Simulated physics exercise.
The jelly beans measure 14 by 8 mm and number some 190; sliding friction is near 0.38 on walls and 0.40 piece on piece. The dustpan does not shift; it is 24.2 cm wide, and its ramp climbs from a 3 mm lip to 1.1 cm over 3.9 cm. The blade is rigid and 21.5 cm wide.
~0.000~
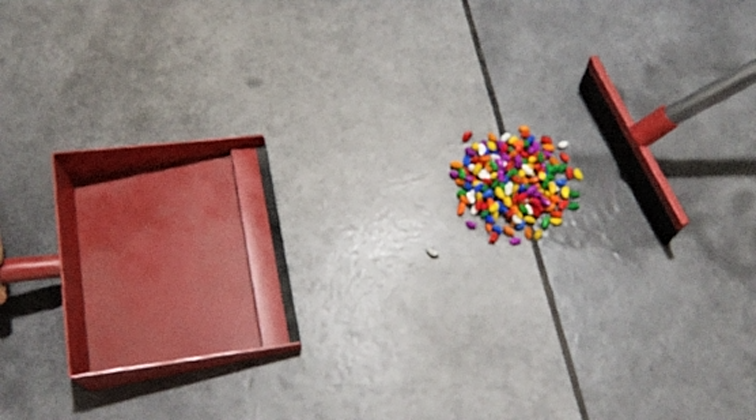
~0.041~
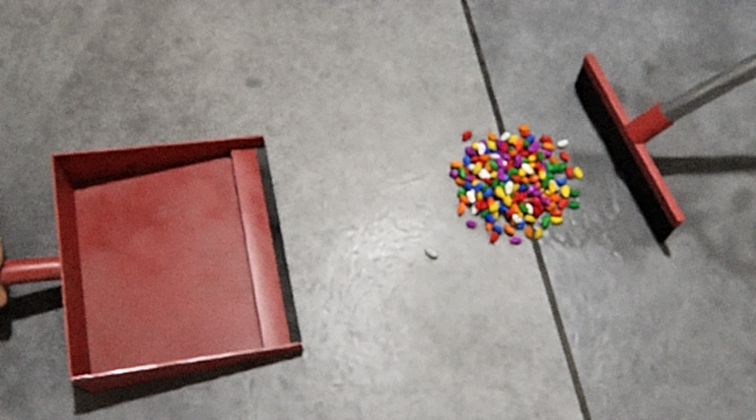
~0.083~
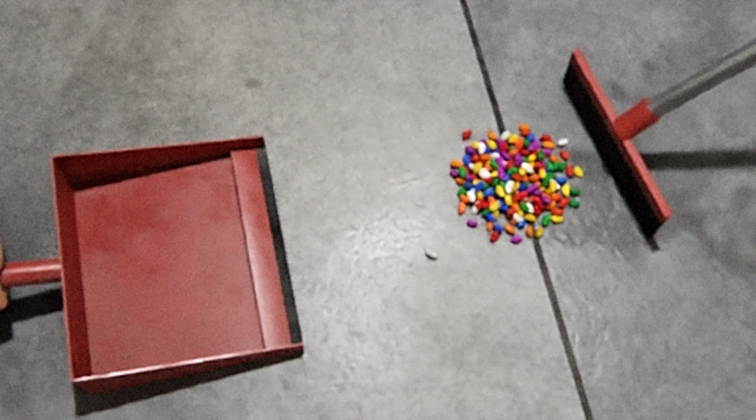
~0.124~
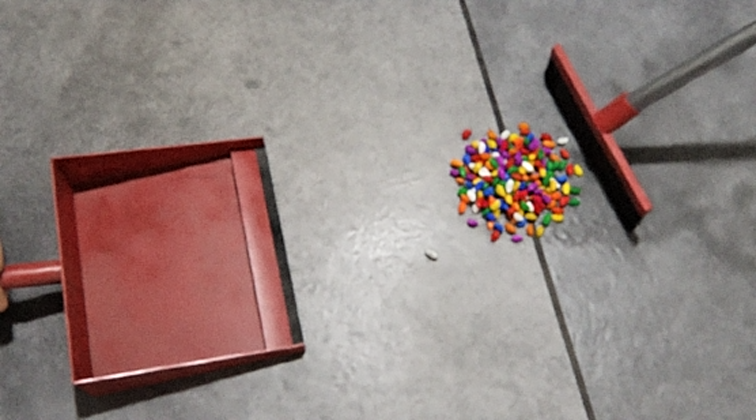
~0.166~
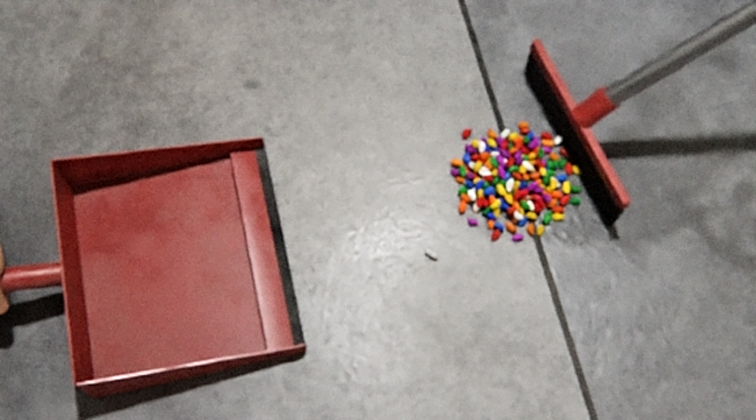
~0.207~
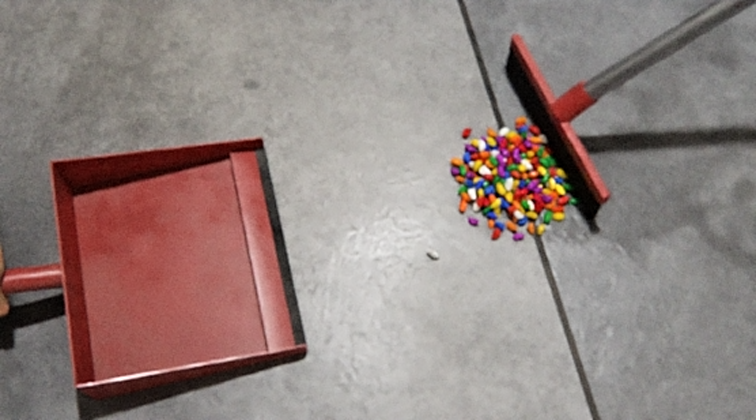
We see a pile of colourful jelly beans on a grey floor between a still red dustpan on the left and a red blade on a pole, which slides leftward and presses into the pile's right edge, shifting some pieces slightly.
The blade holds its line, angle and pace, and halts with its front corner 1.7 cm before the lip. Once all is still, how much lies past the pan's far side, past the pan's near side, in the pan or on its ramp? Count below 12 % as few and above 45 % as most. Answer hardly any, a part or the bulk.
Past the pan's far side: A part; past the pan's near side: Hardly any; in the pan or on its ramp: Hardly any.
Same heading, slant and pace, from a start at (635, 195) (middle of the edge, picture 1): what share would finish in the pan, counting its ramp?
Some 0 per cent.
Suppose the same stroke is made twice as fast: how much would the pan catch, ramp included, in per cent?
In that case some 5 per cent.
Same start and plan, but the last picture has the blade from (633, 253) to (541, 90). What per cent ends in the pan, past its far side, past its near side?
Pan 20, far 0, near 25.
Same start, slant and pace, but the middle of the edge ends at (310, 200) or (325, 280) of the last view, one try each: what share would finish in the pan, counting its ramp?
About 25 and 35 per cent.
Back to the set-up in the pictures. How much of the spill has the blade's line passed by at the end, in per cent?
Some 60 per cent.
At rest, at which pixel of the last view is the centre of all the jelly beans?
Near (374, 200).
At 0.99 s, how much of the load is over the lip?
Near 0 per cent so far.
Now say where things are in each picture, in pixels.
The first picture shows blade from (681, 224) to (592, 64), moved 0.0 cm, 0 of the pieces shifted so far; middle of the pieces at (514, 185); pan at (165, 265).
The second picture shows blade from (677, 221) to (588, 62), moved 0.5 cm, 0 of the pieces shifted so far; middle of the pieces at (515, 184).
The third picture shows blade from (664, 216) to (575, 58), moved 1.9 cm, 0 of the pieces shifted so far; middle of the pieces at (515, 184).
The fourth picture shows blade from (644, 210) to (556, 53), moved 4.0 cm, 1 of the pieces shifted so far; middle of the pieces at (515, 183).
The fifth picture shows blade from (623, 204) to (535, 48), moved 6.3 cm, 2 of the pieces shifted so far; middle of the pieces at (515, 182).
The sixth picture shows blade from (603, 198) to (515, 43), moved 8.5 cm, 39 of the pieces shifted so far; middle of the pieces at (507, 176); pan at (167, 271). Its pace works out near 0.54 m/s, heading 26 degrees away from the viewer's side.
After 0.49 s, middle of the blade 18 cm from the lip; 0 % over the lip, far side 5 %, near side 0 %.
After 0.68 s, middle of the blade 9 cm from the lip; 0 % over the lip, far side 15 %, near side 0 %.
After 0.99 s, middle of the blade 4 cm from the lip; 0 % over the lip, far side 20 %, near side 0 %.
At rest (2.7 s), far side 20 %, near side 0 %, pan 0 %, in front of the lip or behind the blade 80 %.
